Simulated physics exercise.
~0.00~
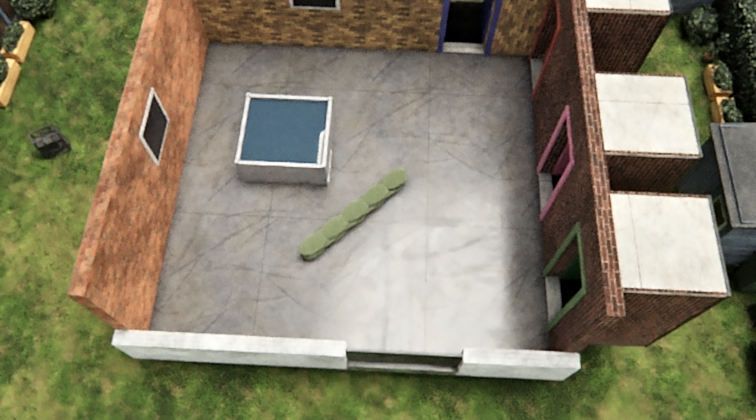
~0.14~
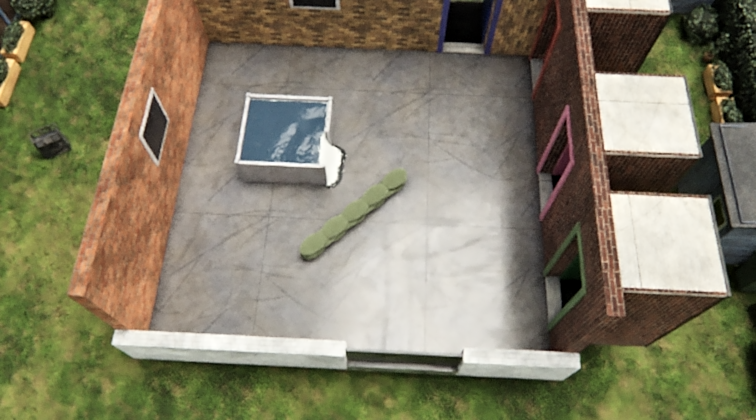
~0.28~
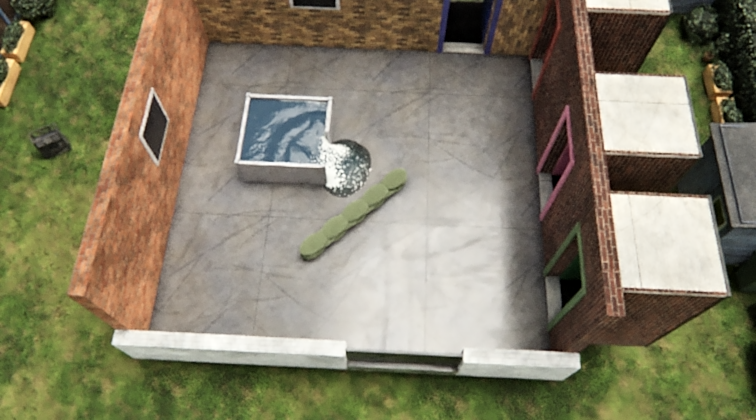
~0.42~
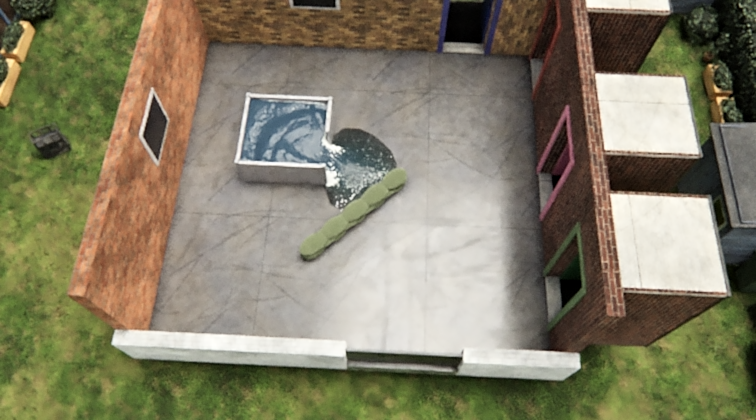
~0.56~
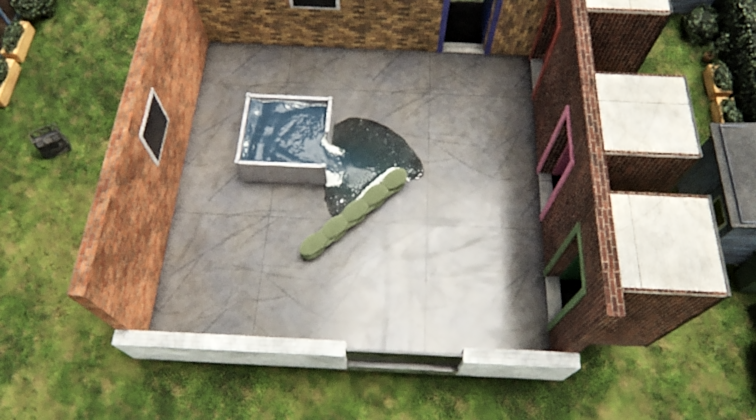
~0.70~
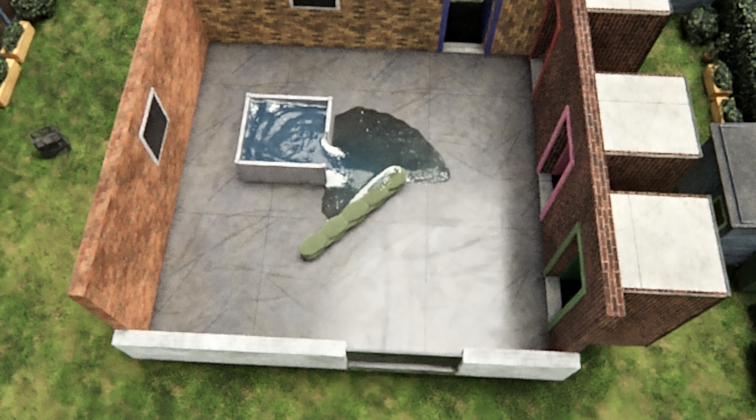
Water pours from the tank's right side and spreads across the yard floor around the sandbags.
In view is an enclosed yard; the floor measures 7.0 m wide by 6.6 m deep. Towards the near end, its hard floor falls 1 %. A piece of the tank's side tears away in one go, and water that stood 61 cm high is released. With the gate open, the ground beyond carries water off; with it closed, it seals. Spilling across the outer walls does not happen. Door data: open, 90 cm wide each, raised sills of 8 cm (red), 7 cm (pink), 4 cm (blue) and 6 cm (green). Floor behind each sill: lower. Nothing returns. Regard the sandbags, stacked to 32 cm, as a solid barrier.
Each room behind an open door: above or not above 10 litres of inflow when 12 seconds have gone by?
Red door: Above, pink door: Not above, blue door: Above, green door: Not above.
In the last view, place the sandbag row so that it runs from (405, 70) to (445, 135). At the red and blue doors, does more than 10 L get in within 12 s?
Then the red door is short of it and the blue door is short of it.
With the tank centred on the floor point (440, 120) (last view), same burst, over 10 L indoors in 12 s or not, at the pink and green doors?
So the pink door tops the limit and the green door keeps within it.
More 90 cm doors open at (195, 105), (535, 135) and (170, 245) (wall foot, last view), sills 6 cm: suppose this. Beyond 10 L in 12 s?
In turn: Short of it, beyond it, short of it.
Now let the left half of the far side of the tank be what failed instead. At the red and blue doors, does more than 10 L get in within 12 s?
The red door comes out less than that and the blue door less than that.
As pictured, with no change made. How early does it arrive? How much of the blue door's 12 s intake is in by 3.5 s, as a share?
I'd put it at about 30 per cent by that point.
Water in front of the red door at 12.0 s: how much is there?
Depth: ~ 2.5 cm.
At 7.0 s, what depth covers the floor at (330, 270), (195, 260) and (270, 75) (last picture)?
Depth readings in turn - 0, 3, 0 cm.
After 1.4 s water covers 15 % of the floor and is deepest (36 cm) near (375, 186); red door not reached, pink door not reached, blue door not reached, green door not reached.
After 2.2 s water covers 25 % of the floor and is deepest (26 cm) near (365, 194); red door 6 cm at the sill, 0 L in, pink door 4 cm at the sill, 0 L in, blue door not reached, green door not reached.
After 3.5 s water covers 40 % of the floor and is deepest (20 cm) near (375, 186); red door 15 cm at the sill, 24 L in, pink door 6 cm at the sill, 2 L in, blue door 9 cm at the sill, 22 L in, green door not reached.
After 7.0 s water covers 55 % of the floor and is deepest (10 cm) near (365, 194); red door 6 cm at the sill, 49 L in, pink door 5 cm at the sill, 2 L in, blue door 6 cm at the sill, 68 L in, green door 2 cm at the sill, 0 L in.
After 12.0 s water covers 80 % of the floor and is deepest (8 cm) near (543, 361); red door 2 cm at the sill, 49 L in, pink door 4 cm at the sill, 2 L in, blue door 2 cm at the sill, 71 L in, green door 4 cm at the sill, 0 L in.
